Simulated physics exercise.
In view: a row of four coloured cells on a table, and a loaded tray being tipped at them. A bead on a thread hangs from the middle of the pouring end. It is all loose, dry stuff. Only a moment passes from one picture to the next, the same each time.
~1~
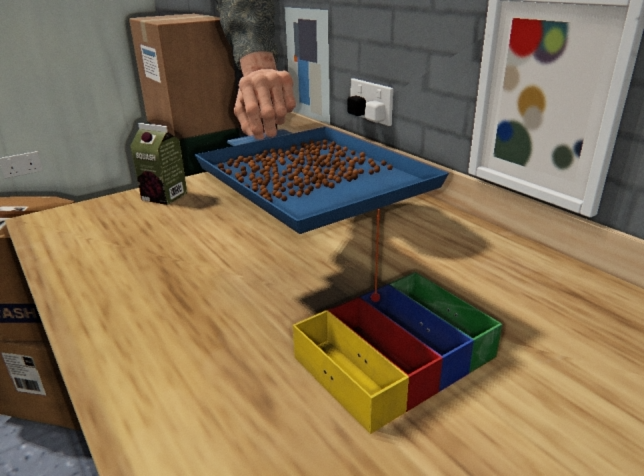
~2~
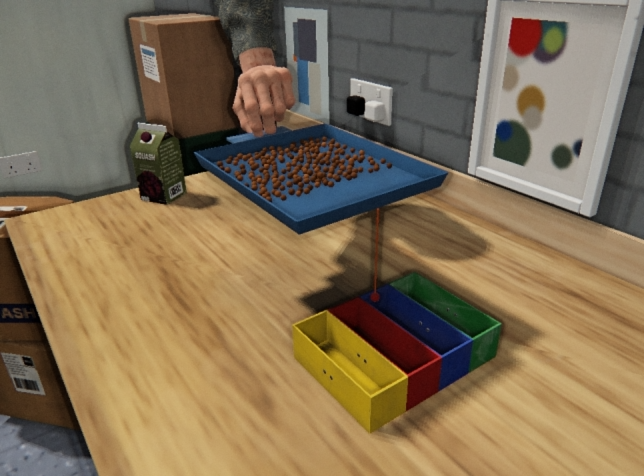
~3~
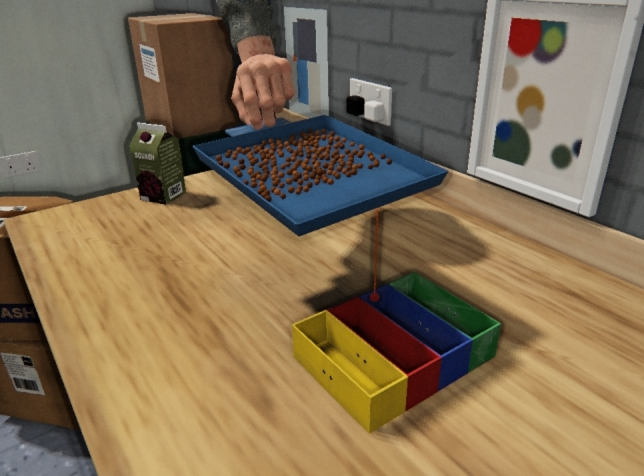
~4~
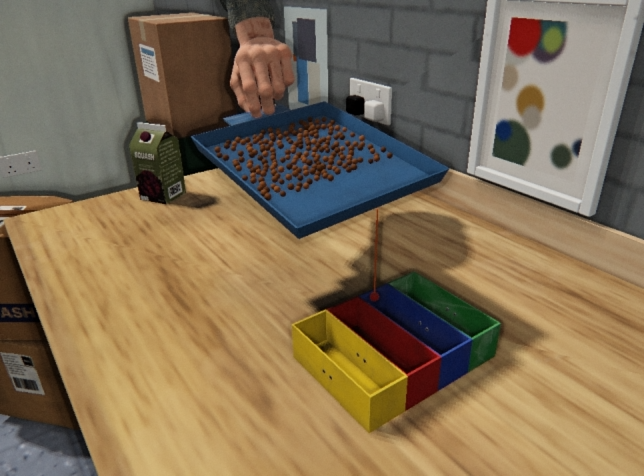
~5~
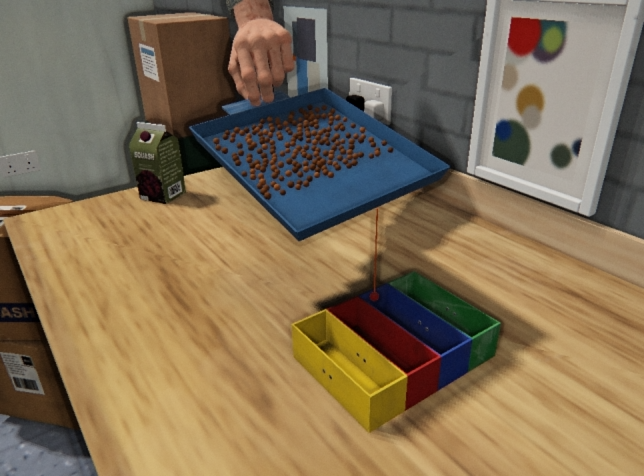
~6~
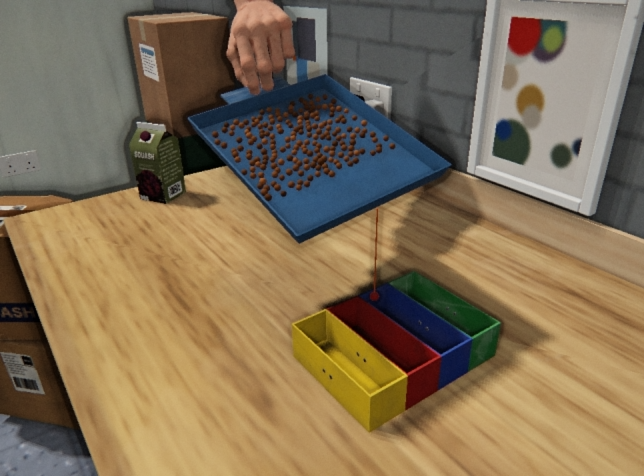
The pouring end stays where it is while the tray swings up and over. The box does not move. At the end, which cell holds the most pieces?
It favours the yellow compartment.
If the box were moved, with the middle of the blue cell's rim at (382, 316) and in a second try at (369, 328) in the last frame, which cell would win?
First yellow, then the red cell.
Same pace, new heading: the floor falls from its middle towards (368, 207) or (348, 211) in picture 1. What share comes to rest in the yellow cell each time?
The first gives 20 %, the second 50 %.
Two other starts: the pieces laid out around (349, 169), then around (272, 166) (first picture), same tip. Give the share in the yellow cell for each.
Near 60 % and 50 %.
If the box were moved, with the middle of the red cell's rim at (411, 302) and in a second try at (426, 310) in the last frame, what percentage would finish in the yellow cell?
About 0 and 0 per cent.
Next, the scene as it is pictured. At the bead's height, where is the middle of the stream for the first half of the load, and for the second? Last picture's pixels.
Early half (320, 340), late half (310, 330).
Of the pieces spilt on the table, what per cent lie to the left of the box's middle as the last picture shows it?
It comes to 100 per cent or so.
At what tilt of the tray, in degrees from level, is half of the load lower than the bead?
At about 85°.
Soon, tray tipped steeply; about two thirds on the tray; a small part in the yellow cell; about a quarter falling or outside the box.
A while on, tray tipped right over; a small part on the tray; about a third in the yellow cell; about half falling or outside the box.
Towards the end, tray tipped past a quarter turn; about half in the yellow cell; a stray few in the red cell; about half falling or outside the box.
Finally, tray tipped past a quarter turn; about half in the yellow cell; a stray few in the red cell; none in the blue cell; none in the green cell; about half outside the box.
